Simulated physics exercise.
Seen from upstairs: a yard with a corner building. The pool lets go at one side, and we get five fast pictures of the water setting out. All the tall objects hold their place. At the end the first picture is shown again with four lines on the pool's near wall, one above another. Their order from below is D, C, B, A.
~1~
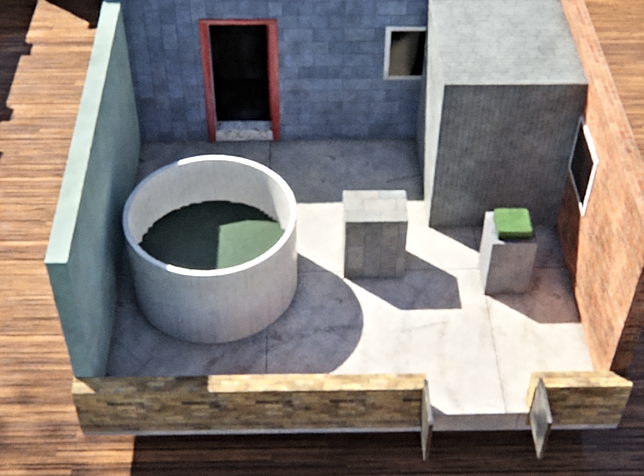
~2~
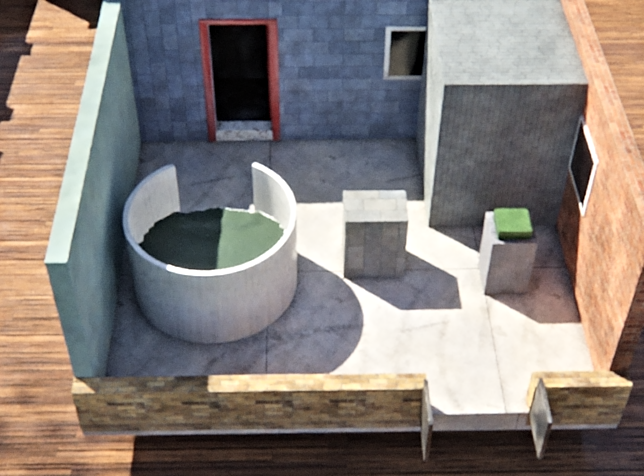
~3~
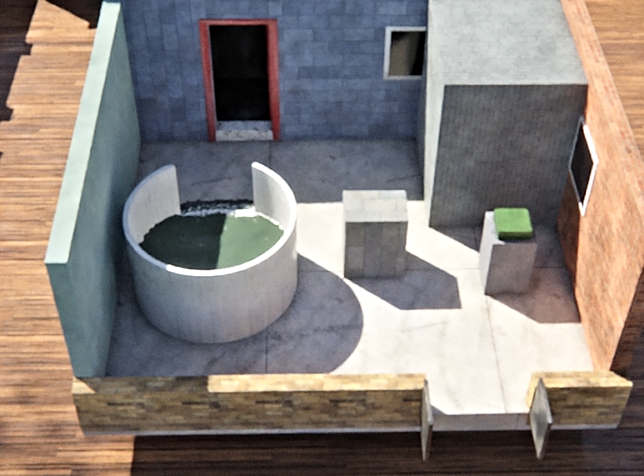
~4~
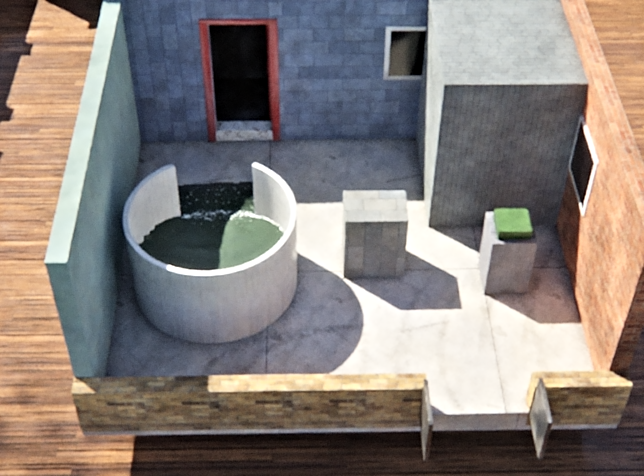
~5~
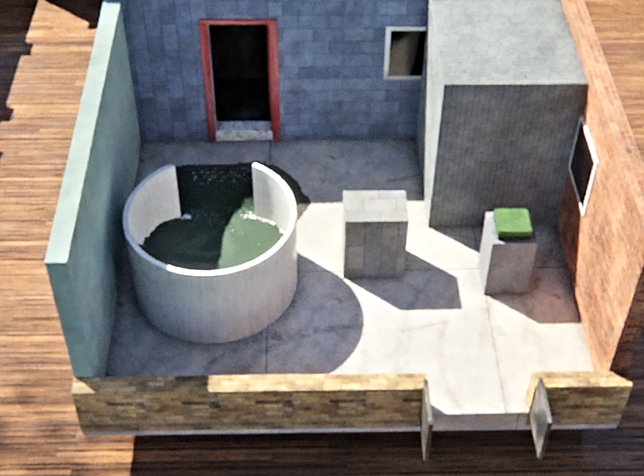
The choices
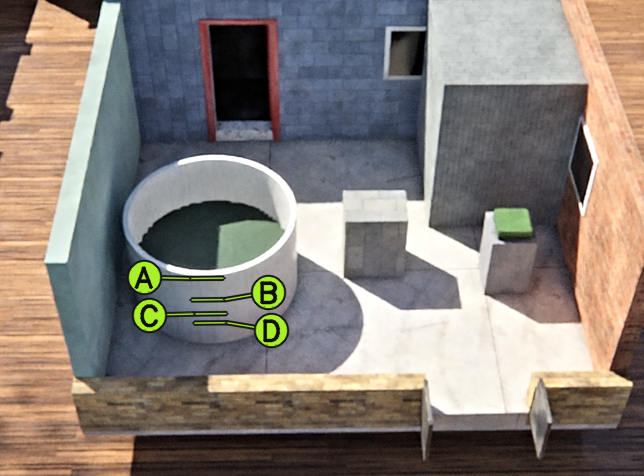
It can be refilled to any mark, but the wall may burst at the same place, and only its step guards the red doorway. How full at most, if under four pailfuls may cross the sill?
D is the one.
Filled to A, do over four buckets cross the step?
Yes, that goes wrong.
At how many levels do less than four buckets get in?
One of them.
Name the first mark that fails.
C it is.
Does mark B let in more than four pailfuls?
Yes, that goes wrong.
On the marked copy, A at (206, 278); B at (208, 299); C at (209, 313); D at (210, 322); from the bottom up D, C, B, A.
If A is chosen, dozens of bucketfuls pour in.
If B is chosen, dozens of bucketfuls pour in.
If C is chosen, about 8 bucketfuls get in.
If D is chosen, a splash gets over, under a bucket.
